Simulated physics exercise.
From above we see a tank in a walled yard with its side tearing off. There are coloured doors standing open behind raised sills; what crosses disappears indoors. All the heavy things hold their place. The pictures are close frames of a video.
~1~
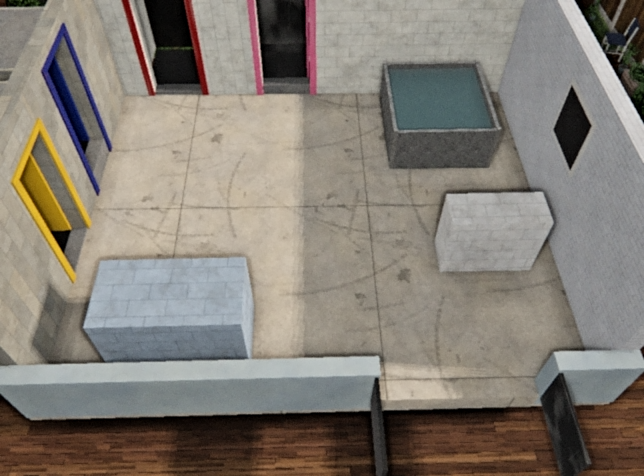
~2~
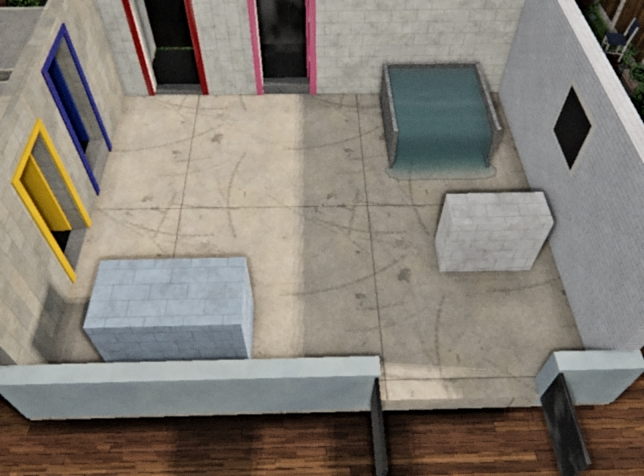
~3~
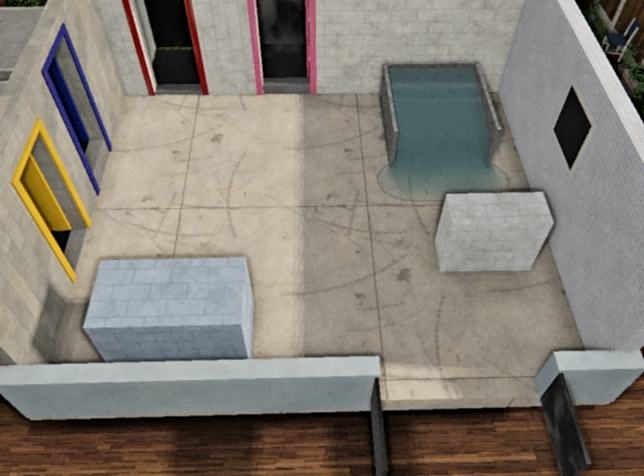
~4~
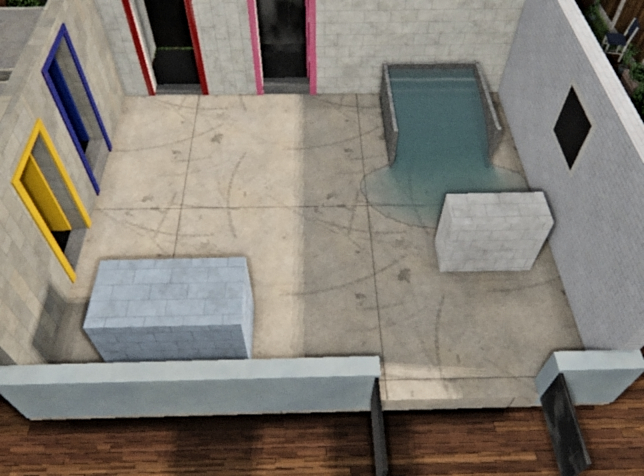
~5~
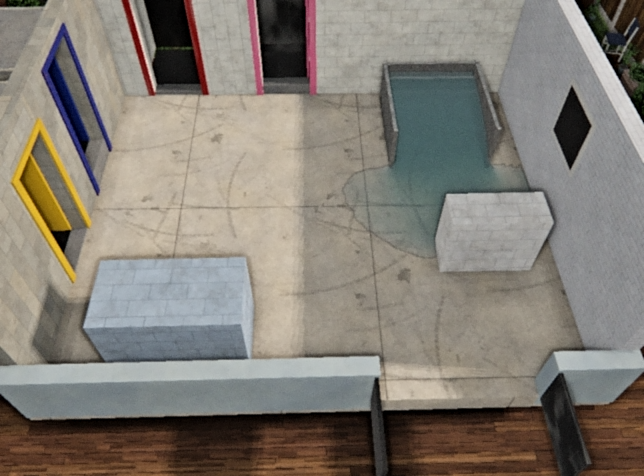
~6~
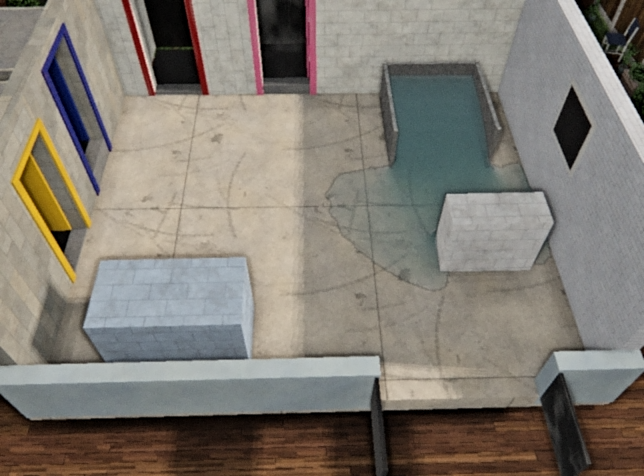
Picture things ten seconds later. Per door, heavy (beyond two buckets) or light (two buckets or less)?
Red door - light; blue door - light; pink door - light; yellow door - heavy.
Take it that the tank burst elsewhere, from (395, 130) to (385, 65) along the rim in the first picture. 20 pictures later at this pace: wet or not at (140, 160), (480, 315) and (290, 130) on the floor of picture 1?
Taking the points in order: Swamped, unwetted and swamped.
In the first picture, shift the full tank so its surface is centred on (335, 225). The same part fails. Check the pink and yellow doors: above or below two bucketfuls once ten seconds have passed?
Briefly, pink ends up below while yellow ends up below.
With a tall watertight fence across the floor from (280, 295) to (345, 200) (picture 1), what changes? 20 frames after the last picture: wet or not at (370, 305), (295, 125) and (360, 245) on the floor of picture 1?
Log, spots one to three: Swamped; spared; swamped.
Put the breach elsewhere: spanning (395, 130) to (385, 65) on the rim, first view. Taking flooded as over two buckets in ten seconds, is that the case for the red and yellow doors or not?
Here's my take: Red surpasses the limit, and yellow surpasses the limit too.
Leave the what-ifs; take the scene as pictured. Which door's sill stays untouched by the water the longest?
It's the red door.
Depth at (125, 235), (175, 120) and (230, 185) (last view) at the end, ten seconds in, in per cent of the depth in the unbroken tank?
My figures are about 6, 4 and 6 percent.
A moment on, water covers 30 % of the floor; the red door not reached, the blue door not reached, the pink door not reached, the yellow door not reached.
Next, water covers 40 % of the floor; the red door not reached, the blue door not reached, the pink door not reached, the yellow door not reached.
Then, water covers 55 % of the floor; the red door not reached, the blue door not reached, the pink door not reached, the yellow door not reached.
Later, water covers 80 % of the floor; the red door not reached, the blue door wet at the sill, nothing in, the pink door wet at the sill, nothing in, the yellow door over two buckets in.
In the end, water covers 90 % of the floor; the red door wet at the sill, nothing in, the blue door wet at the sill, nothing in, the pink door wet at the sill, nothing in, the yellow door over two buckets in.
